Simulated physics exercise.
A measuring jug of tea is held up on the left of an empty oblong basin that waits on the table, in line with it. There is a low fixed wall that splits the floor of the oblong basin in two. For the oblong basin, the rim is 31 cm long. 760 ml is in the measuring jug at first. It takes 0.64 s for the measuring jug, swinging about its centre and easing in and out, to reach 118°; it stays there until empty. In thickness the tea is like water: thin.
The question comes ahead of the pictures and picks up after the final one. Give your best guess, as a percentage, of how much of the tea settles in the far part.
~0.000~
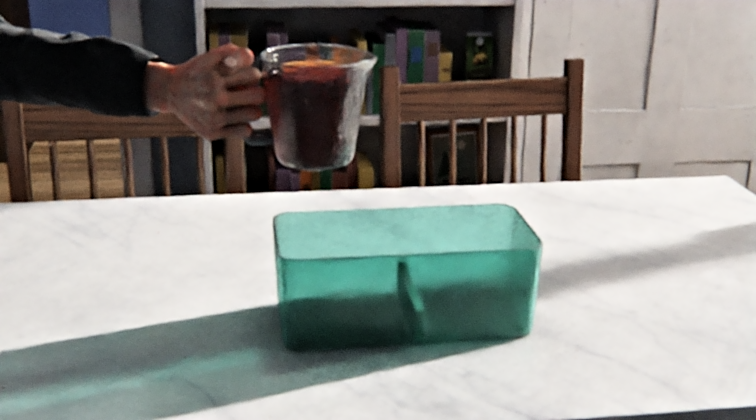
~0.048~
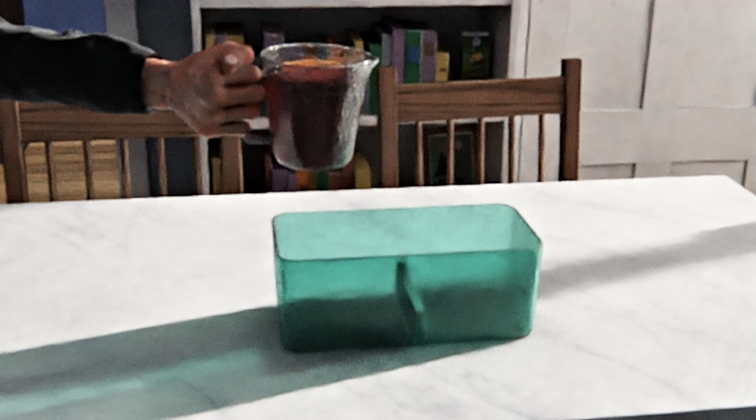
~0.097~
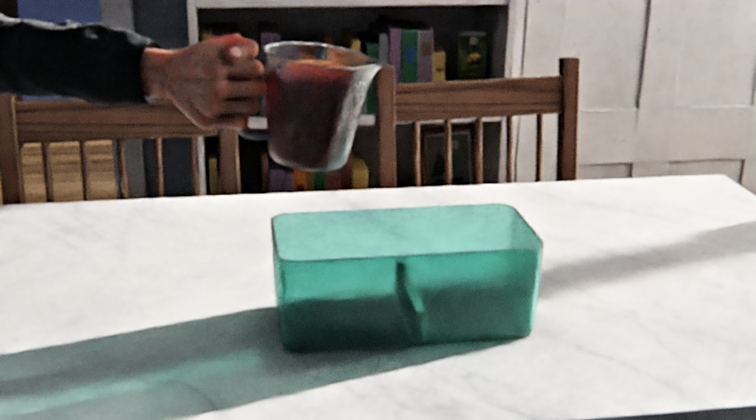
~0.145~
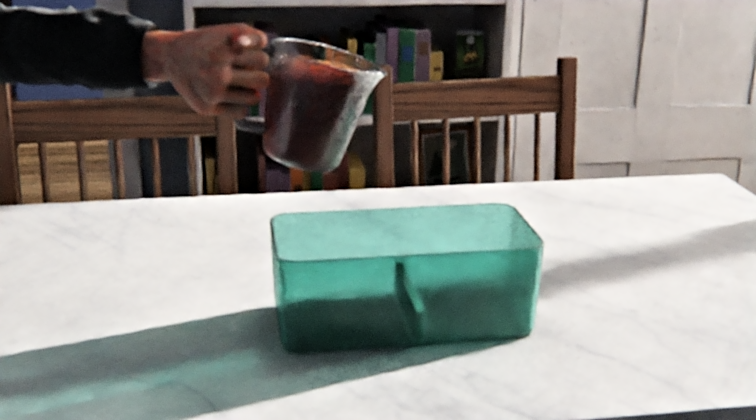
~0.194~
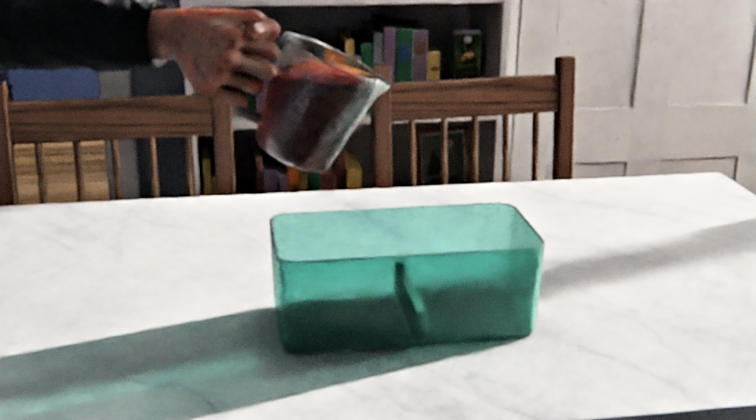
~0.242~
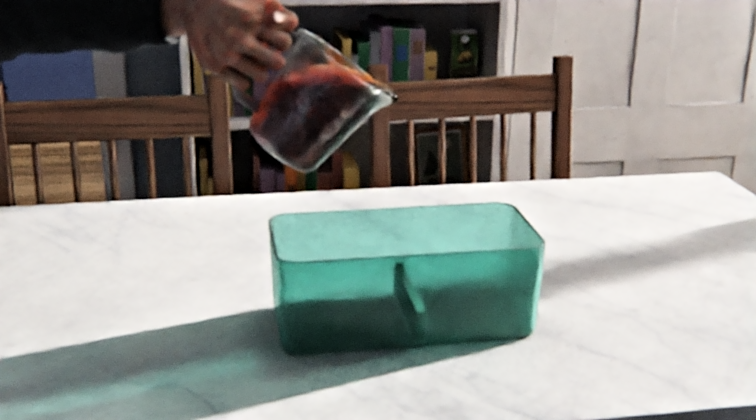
I would say 52 per cent of it settles there.
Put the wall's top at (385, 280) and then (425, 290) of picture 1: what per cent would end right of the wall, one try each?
I'd put it at about 85 per cent for the first and about 30 per cent for the second.
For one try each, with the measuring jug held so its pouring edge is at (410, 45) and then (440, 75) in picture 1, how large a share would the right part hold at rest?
80 in a hundred, followed by 80 in a hundred.
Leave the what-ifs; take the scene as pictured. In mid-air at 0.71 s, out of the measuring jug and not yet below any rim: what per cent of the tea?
In-air share: About 10 %.
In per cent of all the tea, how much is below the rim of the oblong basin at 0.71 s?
Looks like about 88 % of the whole amount.
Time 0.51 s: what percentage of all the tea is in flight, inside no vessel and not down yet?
Near 32 per cent of it all.
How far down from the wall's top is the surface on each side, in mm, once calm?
Measured: Left around 26 mm, right around 20 mm.
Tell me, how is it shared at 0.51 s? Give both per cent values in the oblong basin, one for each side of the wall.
Lab note: Left near 0 %, right near 30.
After 0.51 s the tilt is 107° and 38 per cent is still to pour, 0 is left of the wall and 30 right of it.
After 0.71 s the tilt is 118° and 2 per cent is still to pour, 35 is left of the wall and 53 right of it.
After 0.92 s the tilt is 118° and 0 per cent is still to pour, 44 is left of the wall and 52 right of it.
After 1.14 s the tilt is 118° and 0 per cent is still to pour, 45 is left of the wall and 52 right of it.
In the end 45 per cent lies left of the wall, 52 right of it and 3 outside.
